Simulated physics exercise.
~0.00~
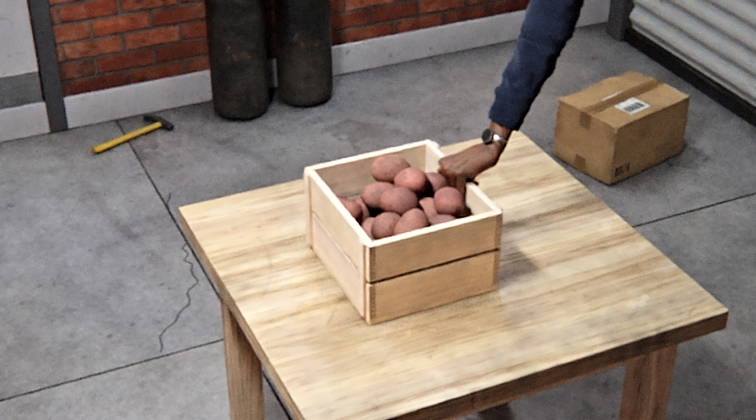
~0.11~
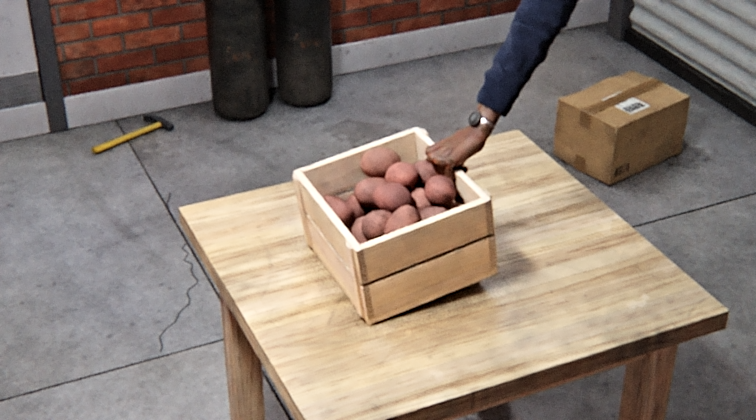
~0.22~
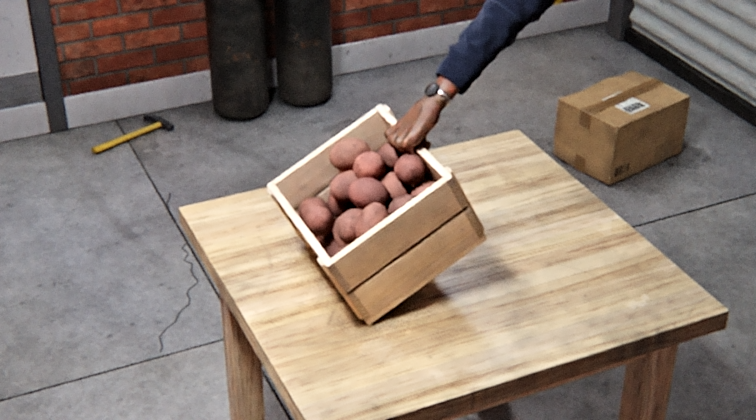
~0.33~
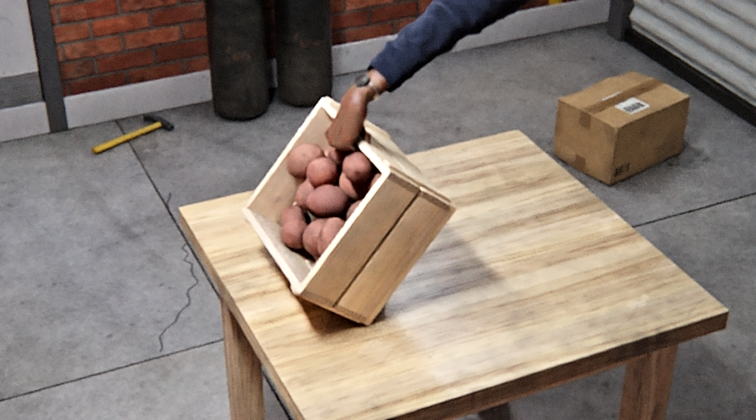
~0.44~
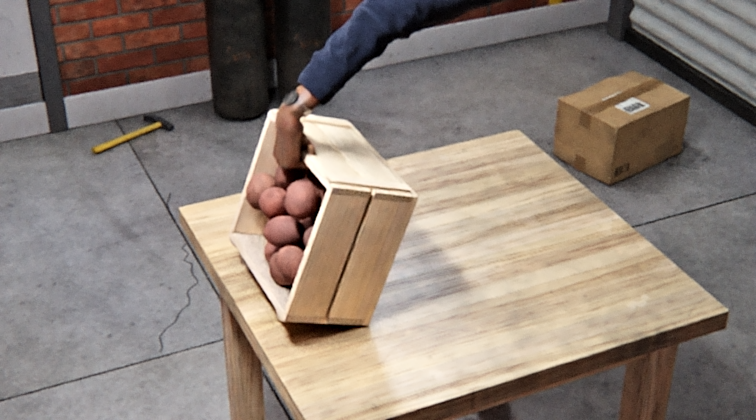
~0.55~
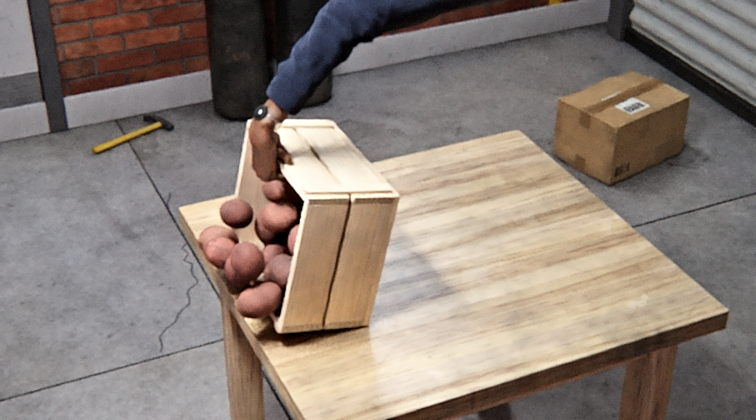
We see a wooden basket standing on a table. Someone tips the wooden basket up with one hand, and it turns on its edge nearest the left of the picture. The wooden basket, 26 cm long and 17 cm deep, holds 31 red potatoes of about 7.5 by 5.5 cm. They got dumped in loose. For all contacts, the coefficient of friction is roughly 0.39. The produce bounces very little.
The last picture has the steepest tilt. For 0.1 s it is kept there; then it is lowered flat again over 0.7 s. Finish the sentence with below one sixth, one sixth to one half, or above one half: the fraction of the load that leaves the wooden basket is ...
The fraction that leaves the wooden basket is one sixth to one half.
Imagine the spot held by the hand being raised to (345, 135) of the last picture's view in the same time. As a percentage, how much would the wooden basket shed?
The wooden basket would shed 10 percent of its load.
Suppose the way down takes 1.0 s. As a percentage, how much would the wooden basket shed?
Wooden basket 40 per cent.
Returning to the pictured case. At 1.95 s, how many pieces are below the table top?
Piece count: About 8.
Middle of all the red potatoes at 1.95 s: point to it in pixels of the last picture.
Centre: About (354, 254) px.
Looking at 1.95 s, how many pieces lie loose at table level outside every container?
The number is some 2.
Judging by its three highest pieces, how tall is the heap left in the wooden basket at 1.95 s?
14 centimetres high, more or less.
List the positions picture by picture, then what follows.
In the first picture (places track the rim corner closest to us here), wooden basket (374, 244); tipped 0°; all still inside.
The second picture shows wooden basket (361, 247); tipped 8°.
The third picture shows wooden basket (332, 261); tipped 27°.
The fourth picture shows wooden basket (302, 287); tipped 50°.
The fifth picture shows wooden basket (285, 313); tipped 69°.
The sixth picture shows wooden basket (281, 325); tipped 77°; 6 out, the lowest potato at (219, 242).
After 0.77 s, tilt 71°; the wooden basket is down by 7 of 31.
After 1.05 s, tilt 30°; the wooden basket is down by 10 of 31.
After 1.45 s, tilt 0°; the wooden basket is down by 11 of 31.
Final count (at 1.95 s), the wooden basket is down by 11 of 31. Asked share, 11 of 31, 35 per cent.
